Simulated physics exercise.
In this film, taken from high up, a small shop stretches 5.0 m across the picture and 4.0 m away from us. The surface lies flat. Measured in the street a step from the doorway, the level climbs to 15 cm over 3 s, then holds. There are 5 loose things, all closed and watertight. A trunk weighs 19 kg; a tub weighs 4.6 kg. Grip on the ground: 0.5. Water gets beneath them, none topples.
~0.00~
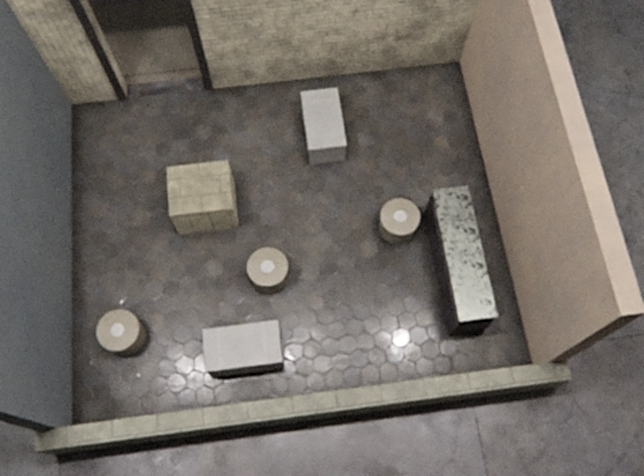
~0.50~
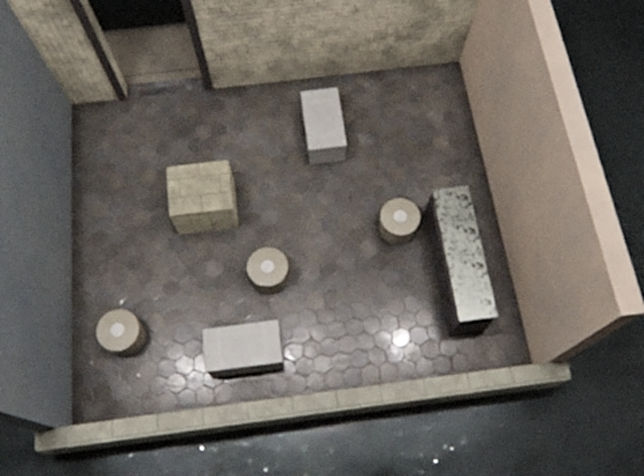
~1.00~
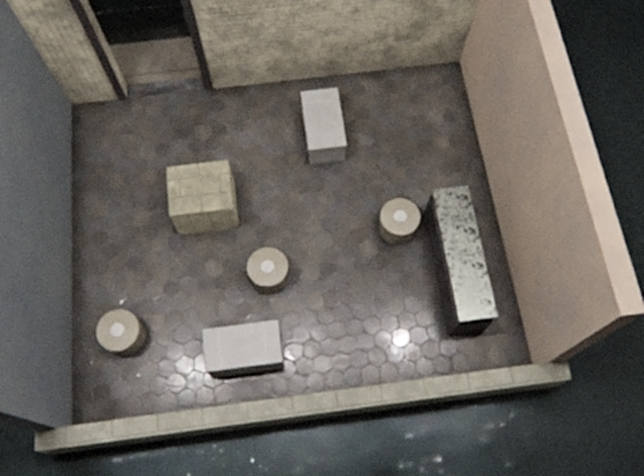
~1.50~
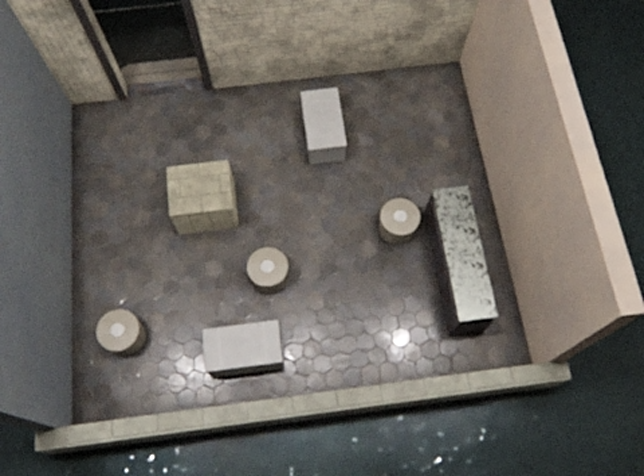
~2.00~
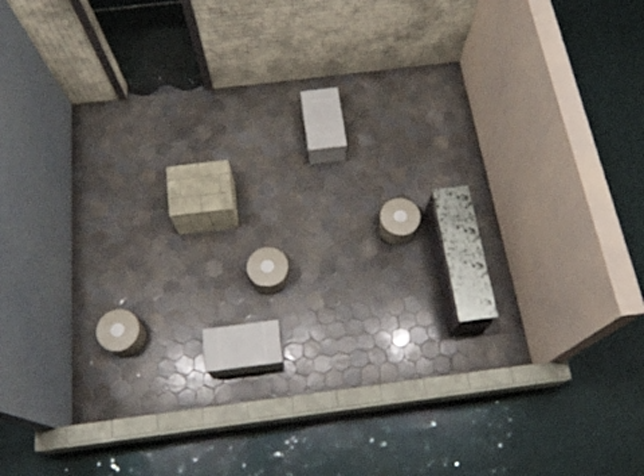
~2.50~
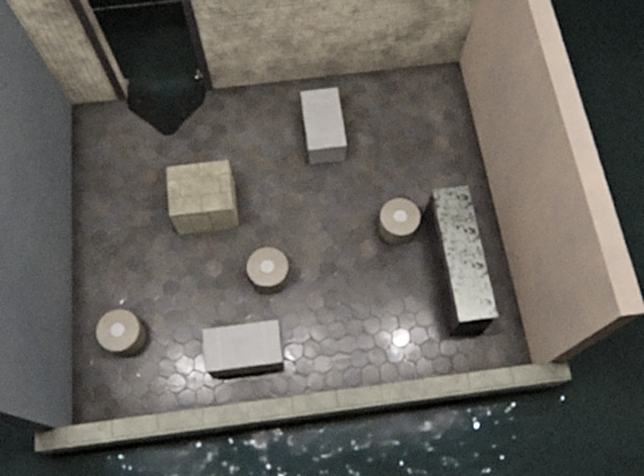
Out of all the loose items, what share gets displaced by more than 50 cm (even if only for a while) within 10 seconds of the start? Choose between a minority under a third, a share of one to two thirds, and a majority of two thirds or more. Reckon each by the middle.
A minority under a third.
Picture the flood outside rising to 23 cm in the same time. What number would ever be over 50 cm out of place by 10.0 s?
The answer would then be 3.
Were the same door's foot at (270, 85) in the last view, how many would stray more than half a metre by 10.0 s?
Then it comes to 1 of them.
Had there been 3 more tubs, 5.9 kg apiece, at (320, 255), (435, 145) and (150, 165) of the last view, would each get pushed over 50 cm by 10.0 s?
First one stays inside the line, second one stays inside the line, third one crosses the line.
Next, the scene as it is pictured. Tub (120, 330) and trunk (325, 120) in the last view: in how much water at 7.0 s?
Close to 5 and 2 centimetres.
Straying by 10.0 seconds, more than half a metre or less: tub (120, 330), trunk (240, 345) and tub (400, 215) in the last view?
First farther, then not as far, then not as far.
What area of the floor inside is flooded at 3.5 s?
About 2.5 m2.
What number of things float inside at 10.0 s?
At that point I count 1.
After 3.5 s 0 of 5 are over 50 cm from their spots; 0 afloat.
After 4.5 s 0 of 5 are over 50 cm from their spots; 0 afloat.
After 7.0 s 1 of 5 are over 50 cm from their spots; 1 afloat.
After 10.0 s 1 of 5 are over 50 cm from their spots, and 1 have been at some point; 1 afloat.
